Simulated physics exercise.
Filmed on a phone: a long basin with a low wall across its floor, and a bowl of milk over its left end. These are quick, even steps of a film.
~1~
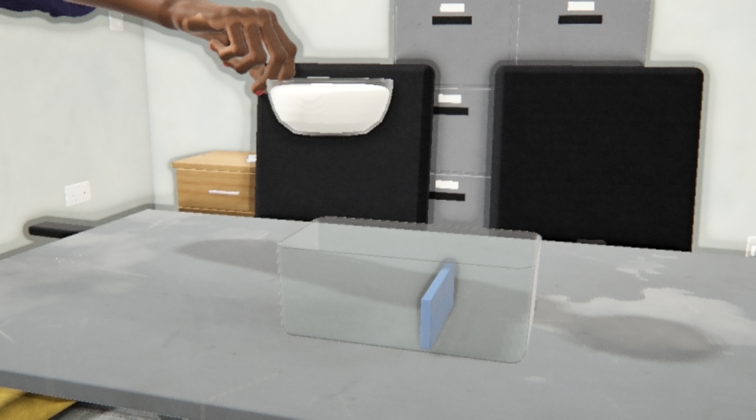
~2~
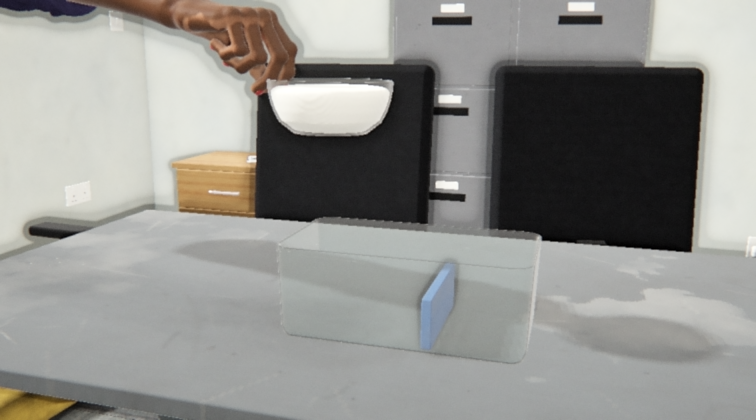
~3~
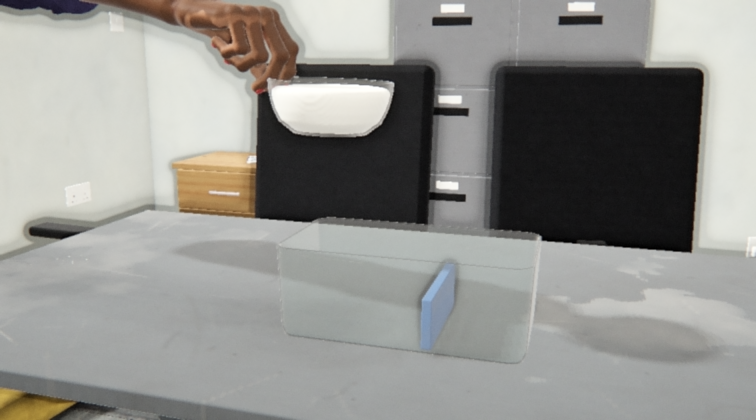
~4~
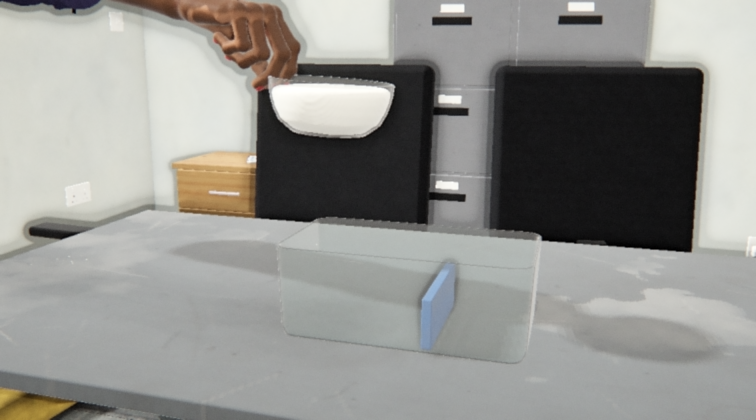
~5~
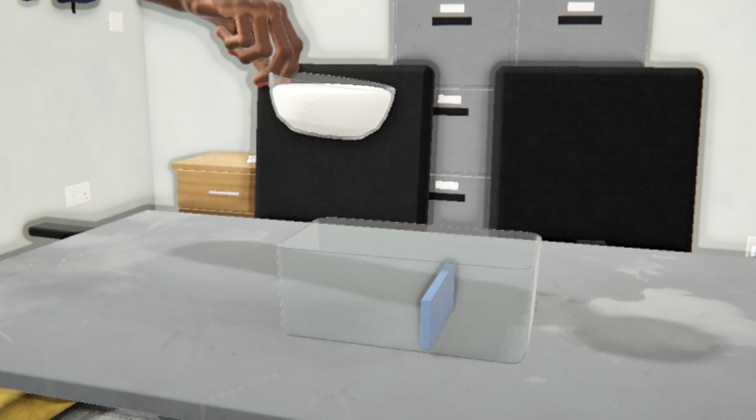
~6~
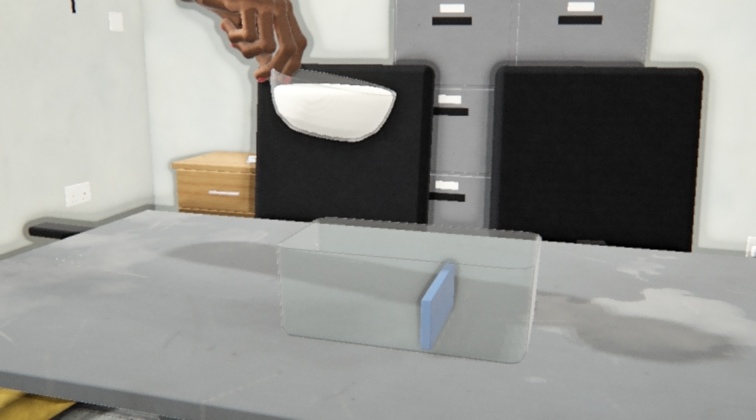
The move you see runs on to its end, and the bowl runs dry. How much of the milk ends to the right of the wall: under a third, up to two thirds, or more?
In the end from a third to two thirds is right of the wall.
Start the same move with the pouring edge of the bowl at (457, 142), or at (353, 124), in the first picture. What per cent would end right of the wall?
First some 90, then 0 per cent.
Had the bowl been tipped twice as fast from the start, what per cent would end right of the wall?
Near 20 %.
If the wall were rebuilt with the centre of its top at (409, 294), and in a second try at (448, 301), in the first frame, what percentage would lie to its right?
Near 80 % and 40 %.
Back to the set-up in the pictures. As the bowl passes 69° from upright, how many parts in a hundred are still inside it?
It comes to 35 per cent or so.
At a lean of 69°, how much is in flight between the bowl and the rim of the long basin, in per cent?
Some 45 per cent.
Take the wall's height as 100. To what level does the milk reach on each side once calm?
Near 20 on the left, 30 on the right.
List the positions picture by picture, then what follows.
In the first frame, it leans 0°; its right rim is at (389, 83); the milk meets the walls at (278, 87) and (388, 90); the long basin's rim runs from (299, 232) to (537, 252); the wall's top is at (439, 281).
In the second frame, it leans 0°; its right rim is at (390, 84); the milk meets the walls at (279, 88) and (388, 90).
In the third frame, it leans 2°; its right rim is at (390, 86); the milk meets the walls at (279, 87) and (389, 92).
In the fourth frame, it leans 4°; its right rim is at (391, 88); the milk meets the walls at (280, 86) and (390, 92).
In the fifth frame, it leans 7°; its right rim is at (391, 92); the milk meets the walls at (281, 86) and (390, 93).
In the sixth frame, it leans 11°; its right rim is at (392, 97); the milk meets the walls at (281, 87) and (392, 93).
A moment on, the bowl is tipped part way and 34 per cent is still to pour, 7 is left of the wall and 15 right of it.
Next, the bowl is tipped right over and 1 per cent is still to pour, 45 is left of the wall and 48 right of it.
Then the bowl is tipped right over and 0 per cent is still to pour, 51 is left of the wall and 48 right of it.
Later the bowl is tipped right over and 0 per cent is still to pour, 51 is left of the wall and 48 right of it.
Finally, 51 per cent lies left of the wall, 48 right of it and 1 outside.
